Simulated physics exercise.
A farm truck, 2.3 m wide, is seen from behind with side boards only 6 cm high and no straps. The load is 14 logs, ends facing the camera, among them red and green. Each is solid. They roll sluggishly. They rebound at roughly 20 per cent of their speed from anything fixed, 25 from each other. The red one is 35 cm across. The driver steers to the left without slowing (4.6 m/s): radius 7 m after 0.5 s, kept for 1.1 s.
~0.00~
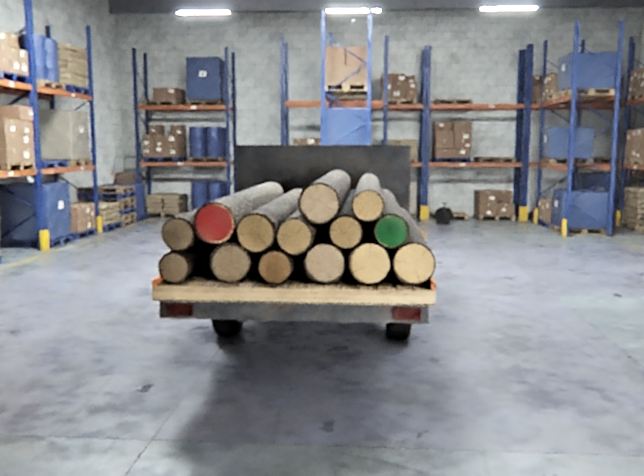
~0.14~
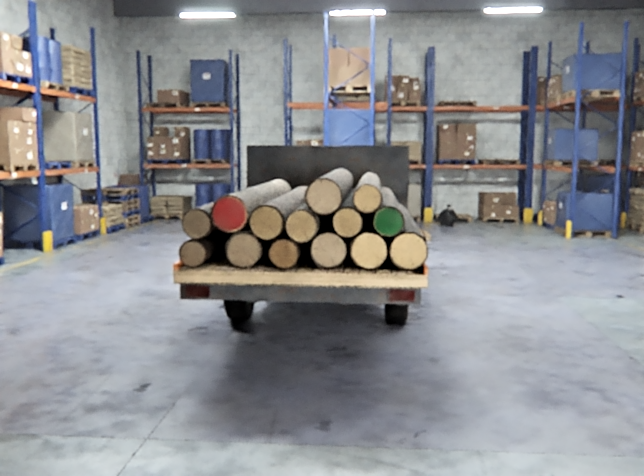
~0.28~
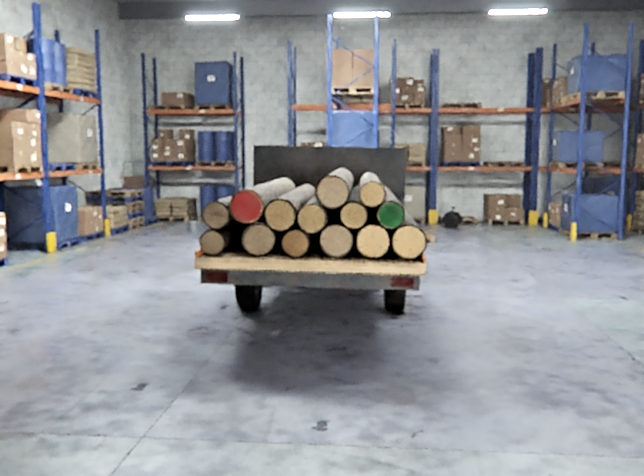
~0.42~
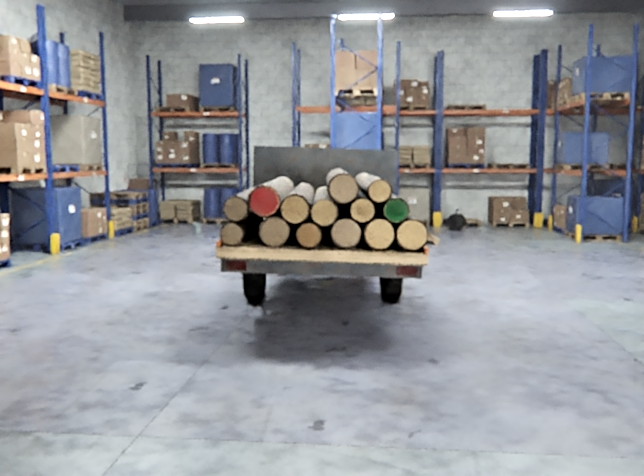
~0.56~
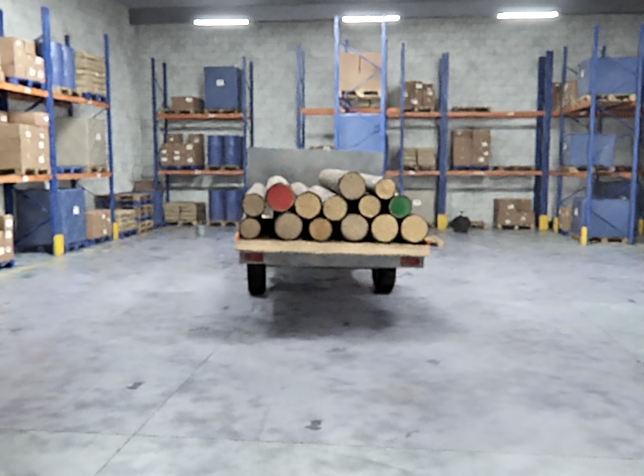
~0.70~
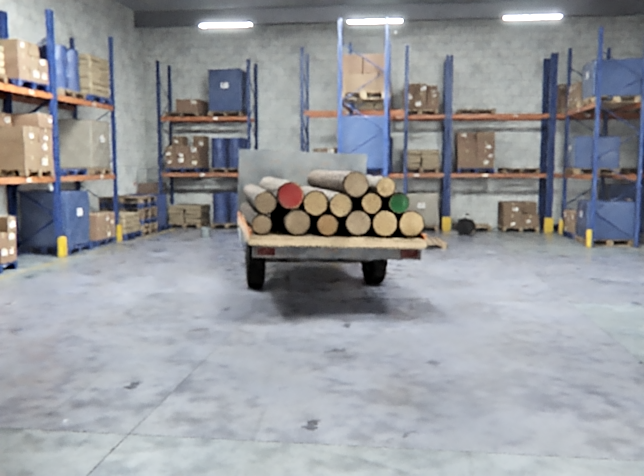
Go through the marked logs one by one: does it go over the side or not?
The red log remains on the deck, the green is still aboard.
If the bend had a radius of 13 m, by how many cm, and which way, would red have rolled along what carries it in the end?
About 0 cm to the right.
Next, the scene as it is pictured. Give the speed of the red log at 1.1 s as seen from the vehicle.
Roughly 0.0 m/s.
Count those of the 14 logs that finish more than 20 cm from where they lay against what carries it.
The count is 0.
By 1.1 s, red is up on others, 50 cm from the left edge; green is up on others, 35 cm from the right edge; 0 off so far.
By 1.4 s, as before, red, green; 0 off so far.
By 1.9 s, green is up on others, 35 cm from the right edge; as before, red; 0 off so far.
Finally (2.4 s), red is up on others, 50 cm from the left edge; green is up on others, 35 cm from the right edge; 0 off so far.
